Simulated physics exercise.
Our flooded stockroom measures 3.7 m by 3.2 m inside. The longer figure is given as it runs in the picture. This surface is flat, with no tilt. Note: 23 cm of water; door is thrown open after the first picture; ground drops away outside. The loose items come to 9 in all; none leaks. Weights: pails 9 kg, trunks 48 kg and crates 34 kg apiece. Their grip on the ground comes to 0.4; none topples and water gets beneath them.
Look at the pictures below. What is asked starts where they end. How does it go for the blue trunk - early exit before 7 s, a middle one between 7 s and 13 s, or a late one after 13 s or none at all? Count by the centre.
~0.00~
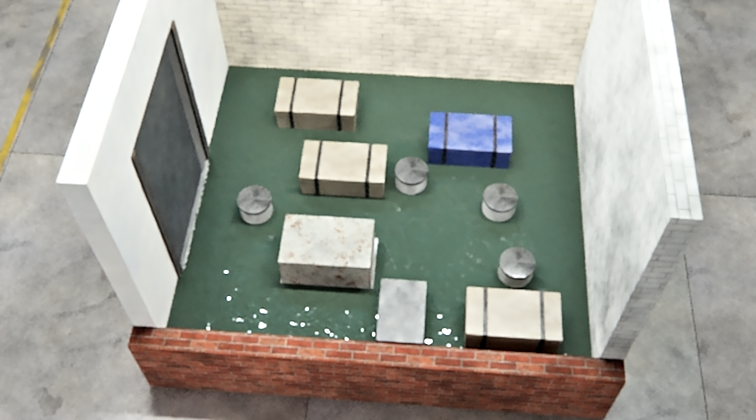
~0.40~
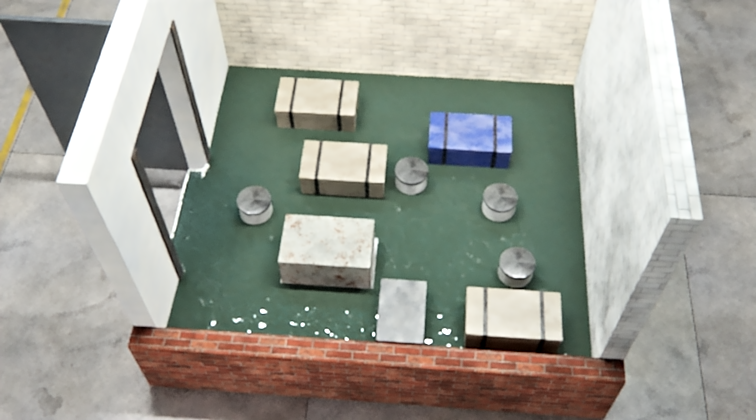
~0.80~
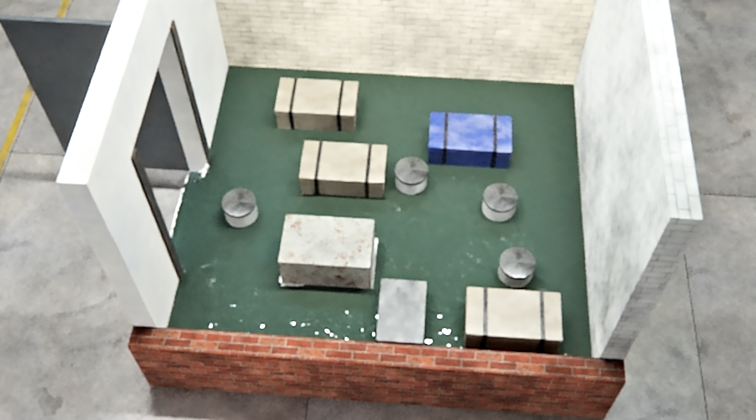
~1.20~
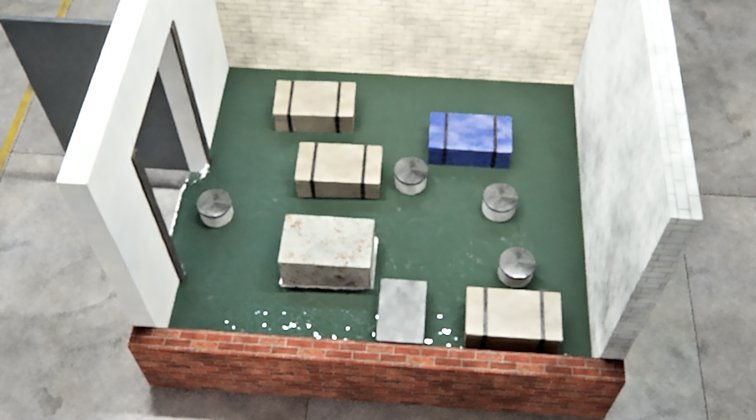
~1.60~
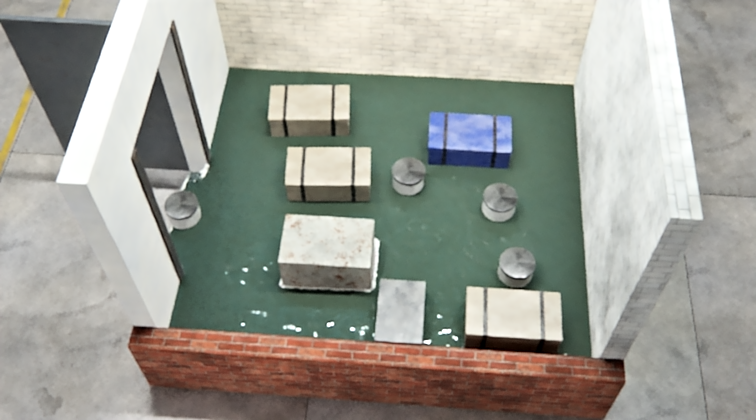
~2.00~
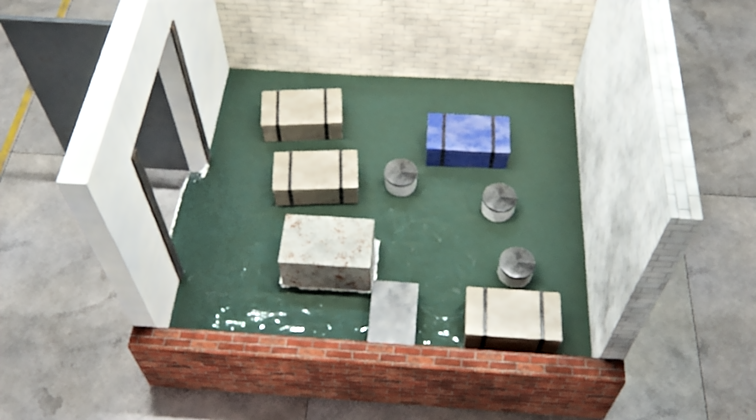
The blue trunk makes a late exit or none.
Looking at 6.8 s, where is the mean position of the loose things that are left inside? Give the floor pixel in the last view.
Around (357, 247).
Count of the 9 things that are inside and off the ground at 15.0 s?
I get 0.
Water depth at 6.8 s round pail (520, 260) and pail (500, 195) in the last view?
About 15 and 15 cm.
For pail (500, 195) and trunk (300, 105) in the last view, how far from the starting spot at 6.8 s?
Taking them in the order asked, 40 cm and then 150 cm.
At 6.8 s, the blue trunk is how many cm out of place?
Roughly 60 centimetres by that point.
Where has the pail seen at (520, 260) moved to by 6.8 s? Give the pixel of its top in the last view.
About (482, 267).
After 3.0 s the blue trunk is near (451, 134), 0.2 m from its start, afloat; 1 of 9 are out; 8 afloat.
After 6.8 s the blue trunk is near (408, 136), 0.6 m from its start, afloat; 2 of 9 are out; 6 afloat.
After 11.0 s the blue trunk is near (365, 135), 1.0 m from its start, aground; 4 of 9 are out; 2 afloat.
After 15.0 s the blue trunk is near (365, 135), 1.0 m from its start, aground; 4 of 9 are out; 0 afloat.
